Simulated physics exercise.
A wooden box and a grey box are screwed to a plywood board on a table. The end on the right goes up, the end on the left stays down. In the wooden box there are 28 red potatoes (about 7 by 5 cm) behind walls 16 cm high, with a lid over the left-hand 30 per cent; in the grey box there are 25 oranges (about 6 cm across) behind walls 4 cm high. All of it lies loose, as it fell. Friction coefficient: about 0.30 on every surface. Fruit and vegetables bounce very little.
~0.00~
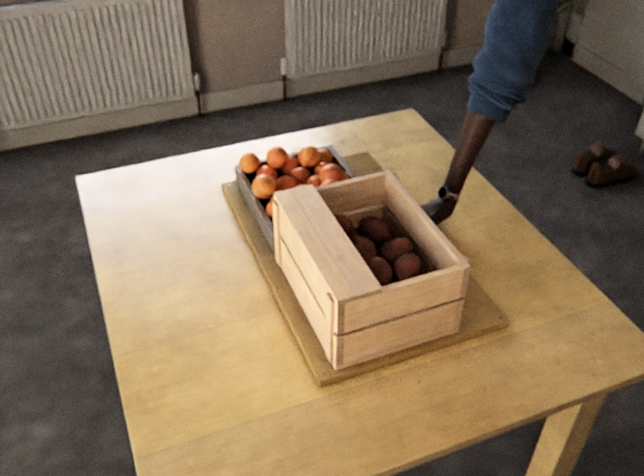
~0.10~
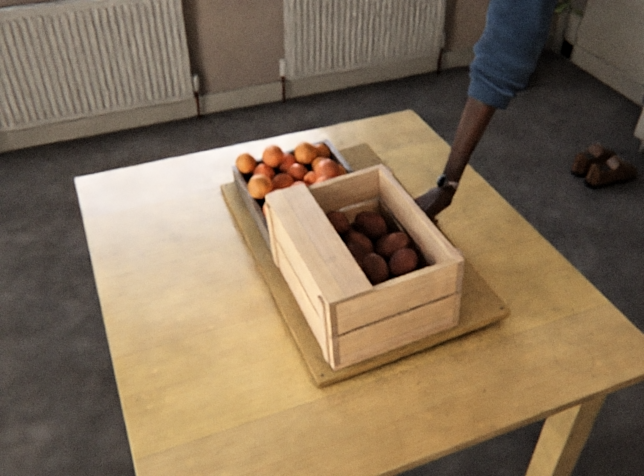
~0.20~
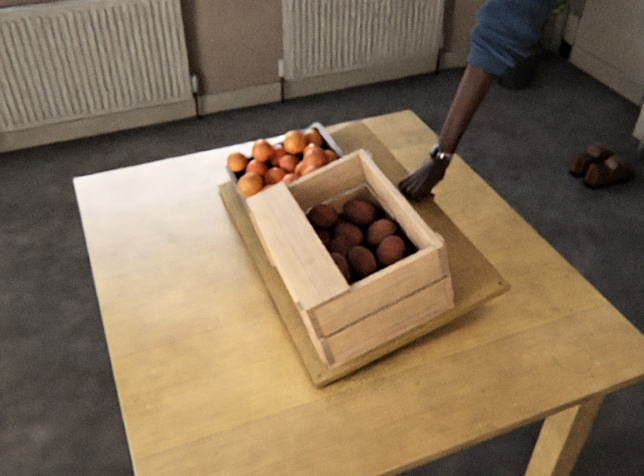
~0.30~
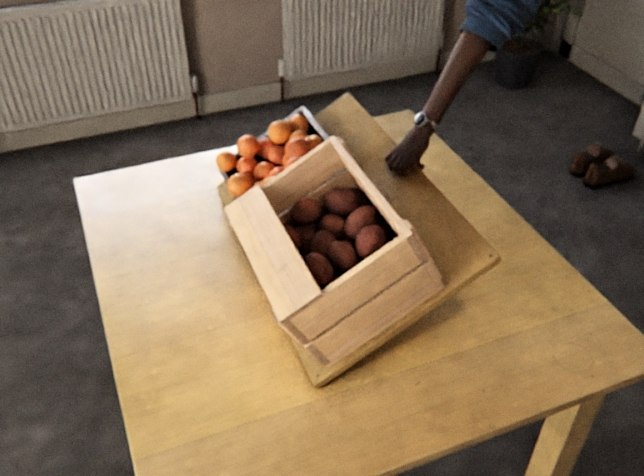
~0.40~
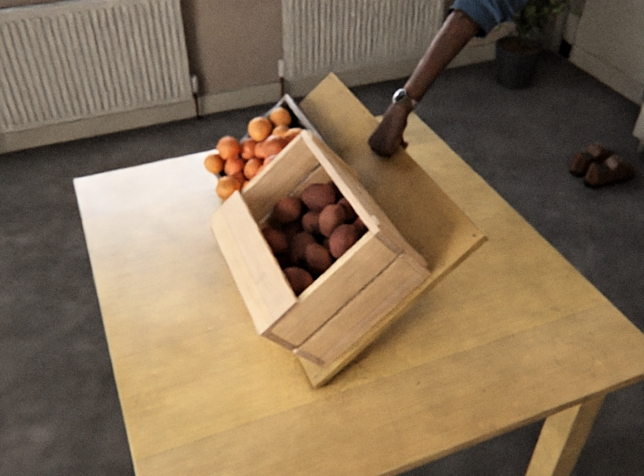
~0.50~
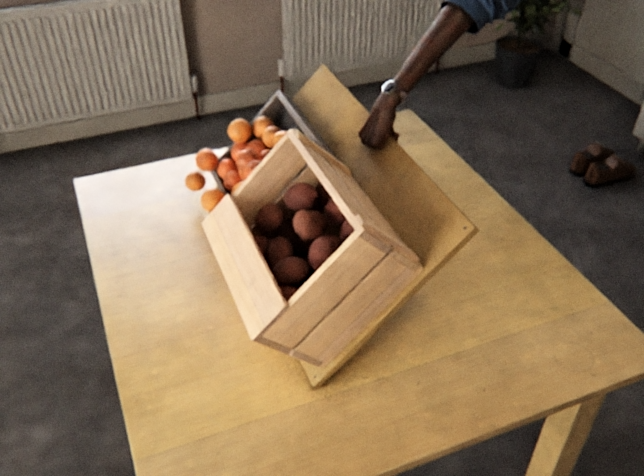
A hand lifting the right side of a board on a table, steadily tilting a wooden box of potatoes and a box of oranges leftward.
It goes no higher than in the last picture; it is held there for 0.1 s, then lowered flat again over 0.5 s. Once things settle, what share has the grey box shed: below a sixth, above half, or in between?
It sheds from a sixth to a half of them.
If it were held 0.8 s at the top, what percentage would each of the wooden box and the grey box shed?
In that case wooden box 0, grey box 30 per cent.
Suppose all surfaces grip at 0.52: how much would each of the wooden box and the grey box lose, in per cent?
In that case wooden box 0, grey box 40 per cent.
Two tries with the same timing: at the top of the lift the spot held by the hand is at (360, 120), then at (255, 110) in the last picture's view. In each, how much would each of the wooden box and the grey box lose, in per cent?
Wooden box 0 then 20, grey box 30 then 80 per cent.
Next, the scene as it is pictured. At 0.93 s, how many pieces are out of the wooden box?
About: Wooden box 0.
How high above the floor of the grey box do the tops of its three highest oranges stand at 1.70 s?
Some 6 cm.
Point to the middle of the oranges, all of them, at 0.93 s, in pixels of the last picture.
Around (266, 193).
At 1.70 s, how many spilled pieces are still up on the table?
Roughly 4.
After 0.69 s, tilt 40°; the wooden box has all 28 and the grey box is down by 5 of 25.
After 0.93 s, tilt 12°; the wooden box has all 28 and the grey box is down by 8 of 25.
After 1.27 s, tilt 0°; the wooden box has all 28 and the grey box is down by 8 of 25.
Final count (at 1.70 s), the wooden box has all 28 and the grey box is down by 8 of 25. Asked share, 8 of 25, 32 per cent.
